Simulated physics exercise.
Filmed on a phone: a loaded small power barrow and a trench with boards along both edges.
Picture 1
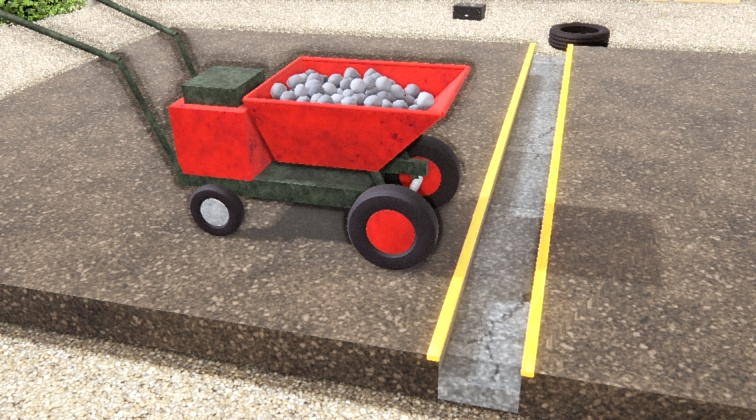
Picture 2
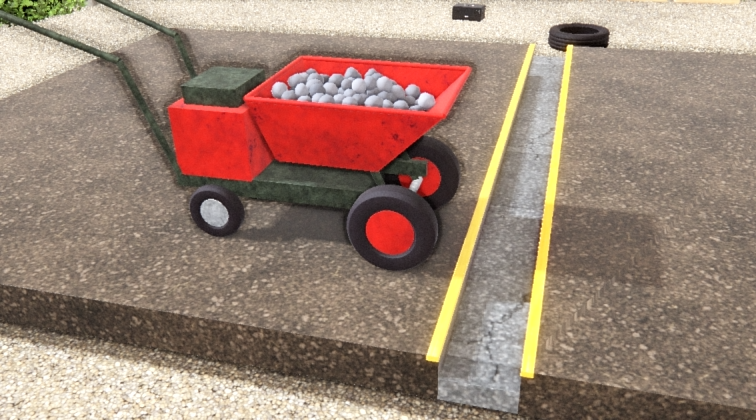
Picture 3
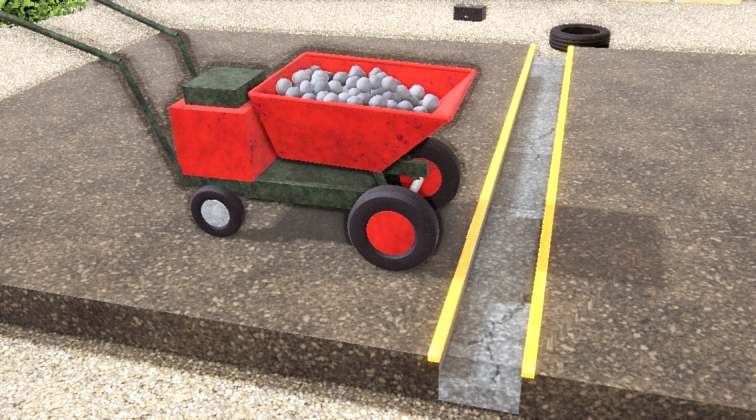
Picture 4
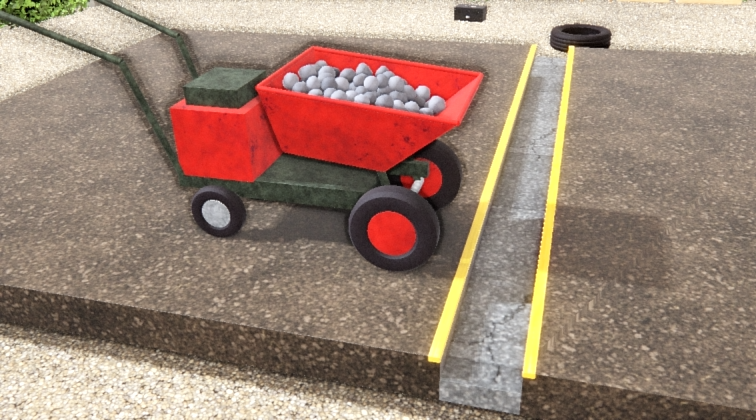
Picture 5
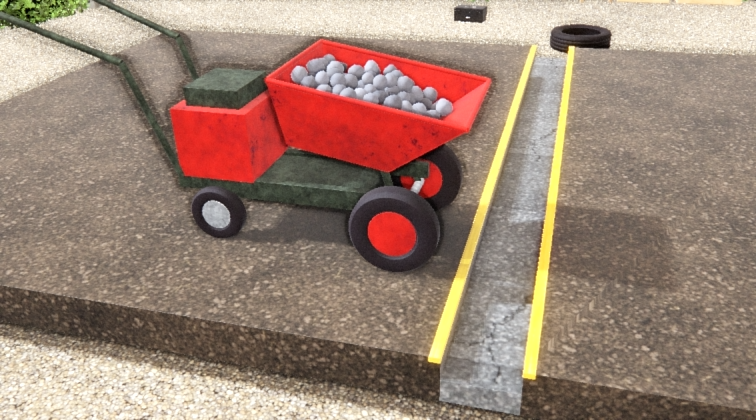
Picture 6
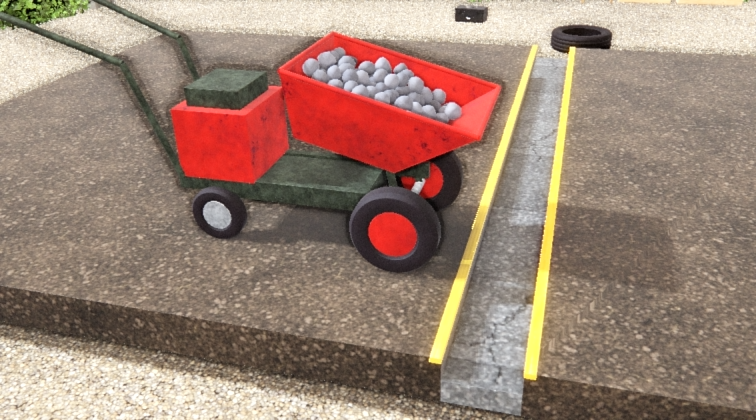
At the start, a red and dark green power barrow loaded with grey, rounded stones sits with its skip level, left of a narrow trench edged with yellow boards. The skip then tilts gradually, its rear rising and its front lip lowering toward the right, until it is clearly slanted.
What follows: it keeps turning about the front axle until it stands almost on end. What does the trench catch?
Between the edges lies only the smaller part of the load.
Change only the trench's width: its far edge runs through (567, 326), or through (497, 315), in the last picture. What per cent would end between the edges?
About 40 and 0 per cent.
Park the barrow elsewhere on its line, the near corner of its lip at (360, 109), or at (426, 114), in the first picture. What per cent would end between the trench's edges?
About 70 and 30 per cent.
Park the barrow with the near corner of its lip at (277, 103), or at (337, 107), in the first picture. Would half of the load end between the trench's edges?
The first try: Not half. The second: More than half.
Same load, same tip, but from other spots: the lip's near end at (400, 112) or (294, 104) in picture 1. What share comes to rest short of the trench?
Roughly 0 per cent, and 40 per cent.
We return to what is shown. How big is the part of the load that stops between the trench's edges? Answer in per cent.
Some 5 per cent.
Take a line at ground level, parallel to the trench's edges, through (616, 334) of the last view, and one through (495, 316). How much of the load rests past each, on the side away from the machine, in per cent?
First some 40, then 90 per cent.
Soon after the last picture, skip tipped steeply; all in the skip.
A little later, skip tipped right over; about two thirds in the skip; a stray few in or heaped over the trench; about a third beyond it; a stray few falling.
Later still, skip tipped right over; a small part in the skip; a stray few in or heaped over the trench; most beyond it.
At rest, skip tipped right over; a small part in the skip; a small part in or heaped over the trench; most beyond it.
